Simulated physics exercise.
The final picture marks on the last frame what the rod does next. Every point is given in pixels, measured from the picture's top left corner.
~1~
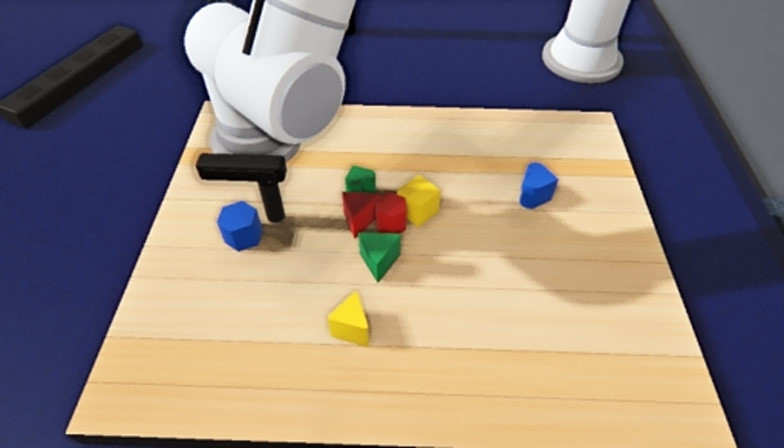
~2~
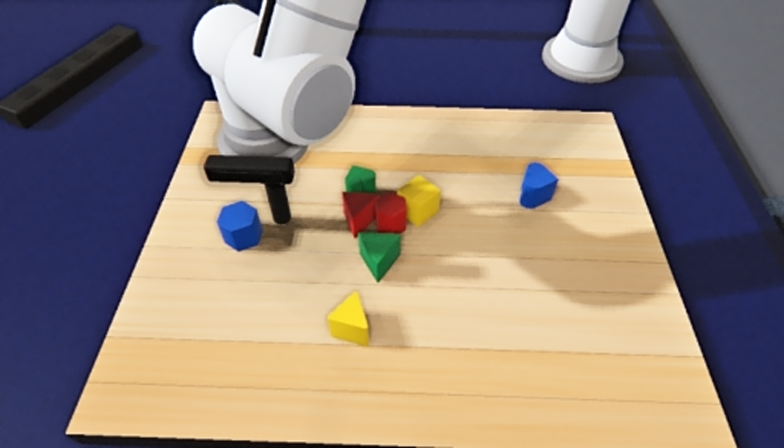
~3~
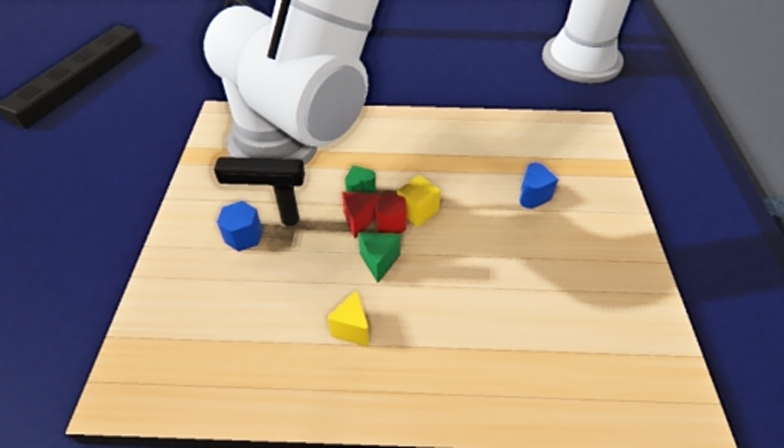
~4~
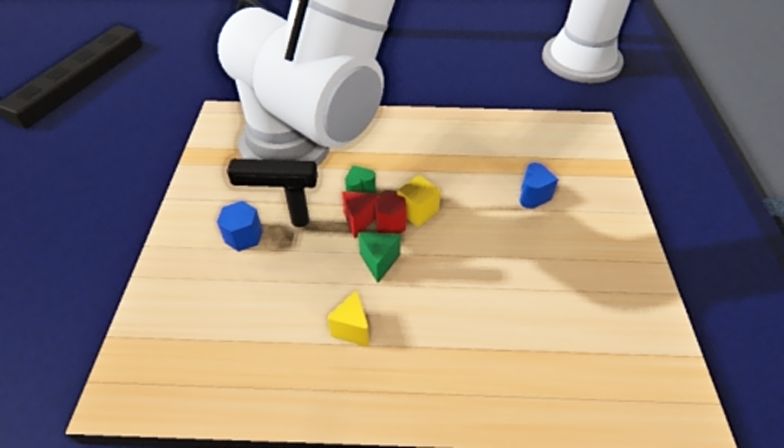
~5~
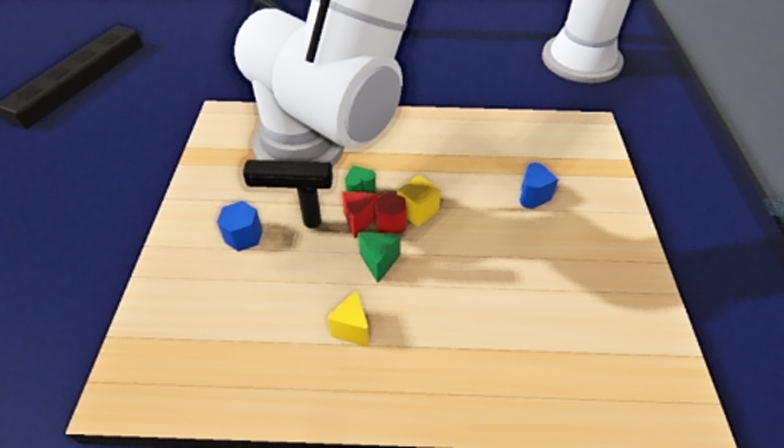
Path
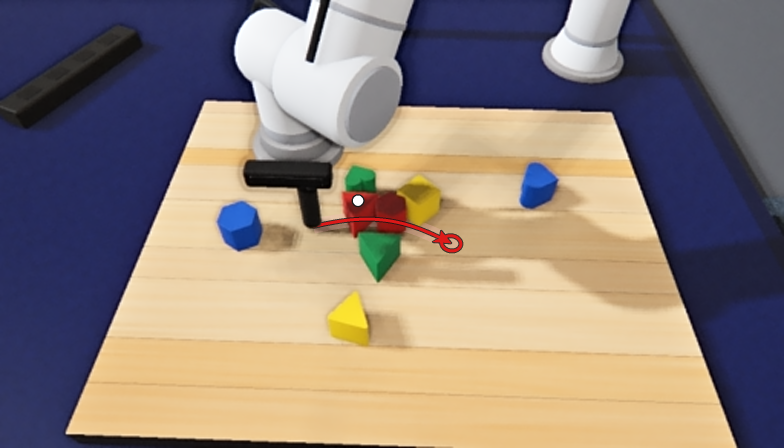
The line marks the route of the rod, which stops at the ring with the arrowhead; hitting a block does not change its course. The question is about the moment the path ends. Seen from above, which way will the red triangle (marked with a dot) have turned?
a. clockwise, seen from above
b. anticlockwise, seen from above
It's b.
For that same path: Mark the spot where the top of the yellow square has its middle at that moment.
I expect it at (442, 190).
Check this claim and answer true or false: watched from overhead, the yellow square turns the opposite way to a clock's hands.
Answer: True.
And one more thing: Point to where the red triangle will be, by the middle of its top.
Its top middle will sit at (413, 185).
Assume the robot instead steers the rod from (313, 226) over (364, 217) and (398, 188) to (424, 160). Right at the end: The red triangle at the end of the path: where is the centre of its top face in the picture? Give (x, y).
I predict (426, 165).
The drawn path runs from (313, 226) through (361, 219) and (408, 225) to (451, 243); the dot is on the red triangle.
What follows on the original path. One third of the way, rod (361, 215); red triangle (382, 196); red hexagonal block (403, 208), turned 40° clockwise; yellow square (423, 189).
Two thirds of the way, rod (408, 221); red triangle (412, 185), turned 30° anticlockwise; red hexagonal block (431, 215), turned 55° clockwise; yellow square (440, 191), turned 30° anticlockwise.
At the end, rod (452, 239); red triangle (413, 185), turned 35° anticlockwise; green heart block not moved; red hexagonal block (477, 234), turned 50° clockwise; yellow square (442, 190), turned 35° anticlockwise.
